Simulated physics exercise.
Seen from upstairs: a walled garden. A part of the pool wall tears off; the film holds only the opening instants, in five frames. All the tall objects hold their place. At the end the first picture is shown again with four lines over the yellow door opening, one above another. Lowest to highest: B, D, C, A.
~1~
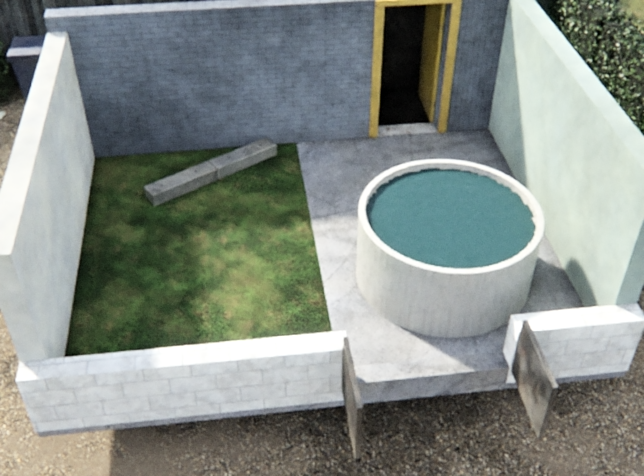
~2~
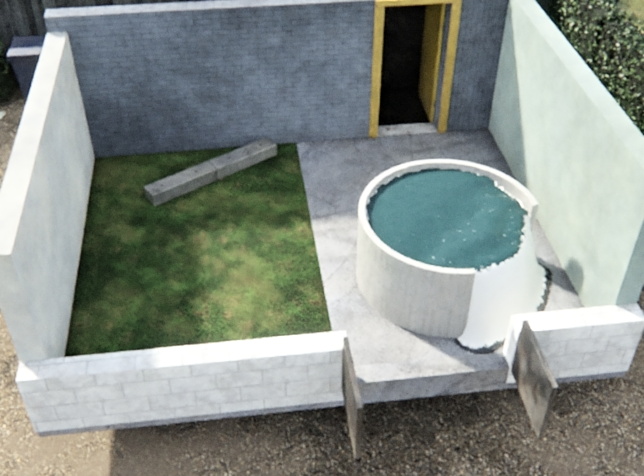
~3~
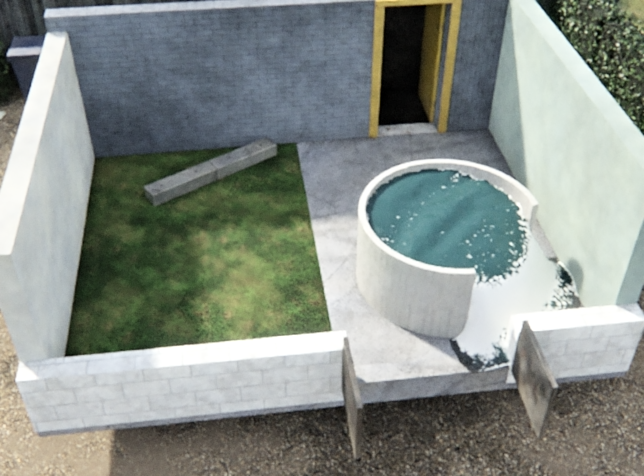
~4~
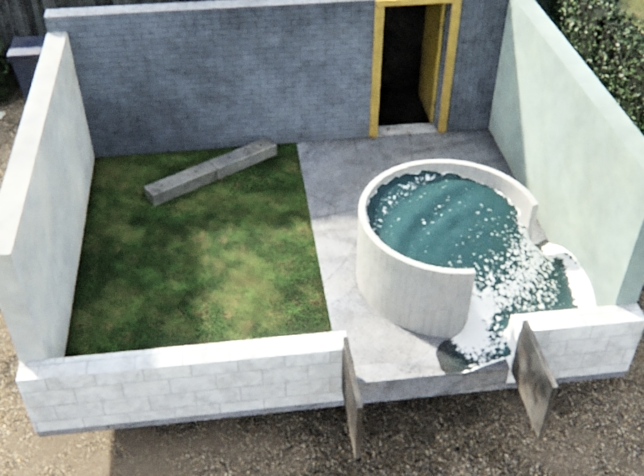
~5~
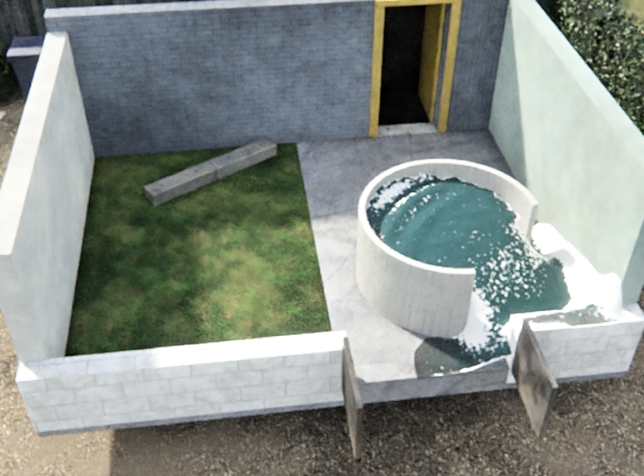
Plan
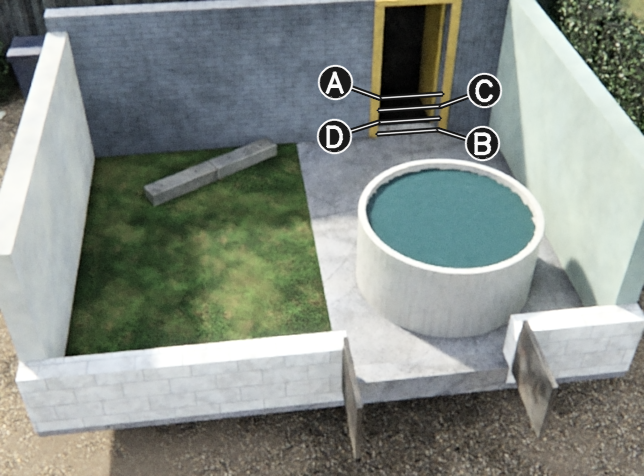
The video shows a walled garden from above, with grass and a round pool of still water, before the pool's right front side opens and foaming water pours out across the paving, spreading to the right wall and front gateway.
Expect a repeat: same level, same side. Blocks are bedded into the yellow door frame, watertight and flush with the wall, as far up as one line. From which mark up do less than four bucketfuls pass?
Height D just does it.
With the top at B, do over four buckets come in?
Yes, it does.
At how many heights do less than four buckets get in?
Three of the four.
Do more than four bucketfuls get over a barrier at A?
No, not at all.
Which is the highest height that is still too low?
It is B.
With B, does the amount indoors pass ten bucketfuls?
Yes, clearly.
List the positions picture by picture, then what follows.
In the first frame, water in the pool at rest, its middle at (450, 217); foot of the yellow doorway at (407, 134); open gate at (429, 319).
In the second frame, front seen at (533, 263), 2 % of the ground wet.
In the third frame, front seen at (554, 264), 5 % of the ground wet.
In the fourth frame, front seen at (548, 244), 6 % of the ground wet.
In the fifth frame, front seen at (539, 224), 8 % of the ground wet.
On the marked copy, A at (411, 96); B at (408, 131); C at (410, 108); D at (409, 120); from the bottom up B, D, C, A.
With A, nothing gets over.
With B, some 20 bucketfuls get in.
With C, nothing gets over.
With D, a splash gets over, under a bucket.
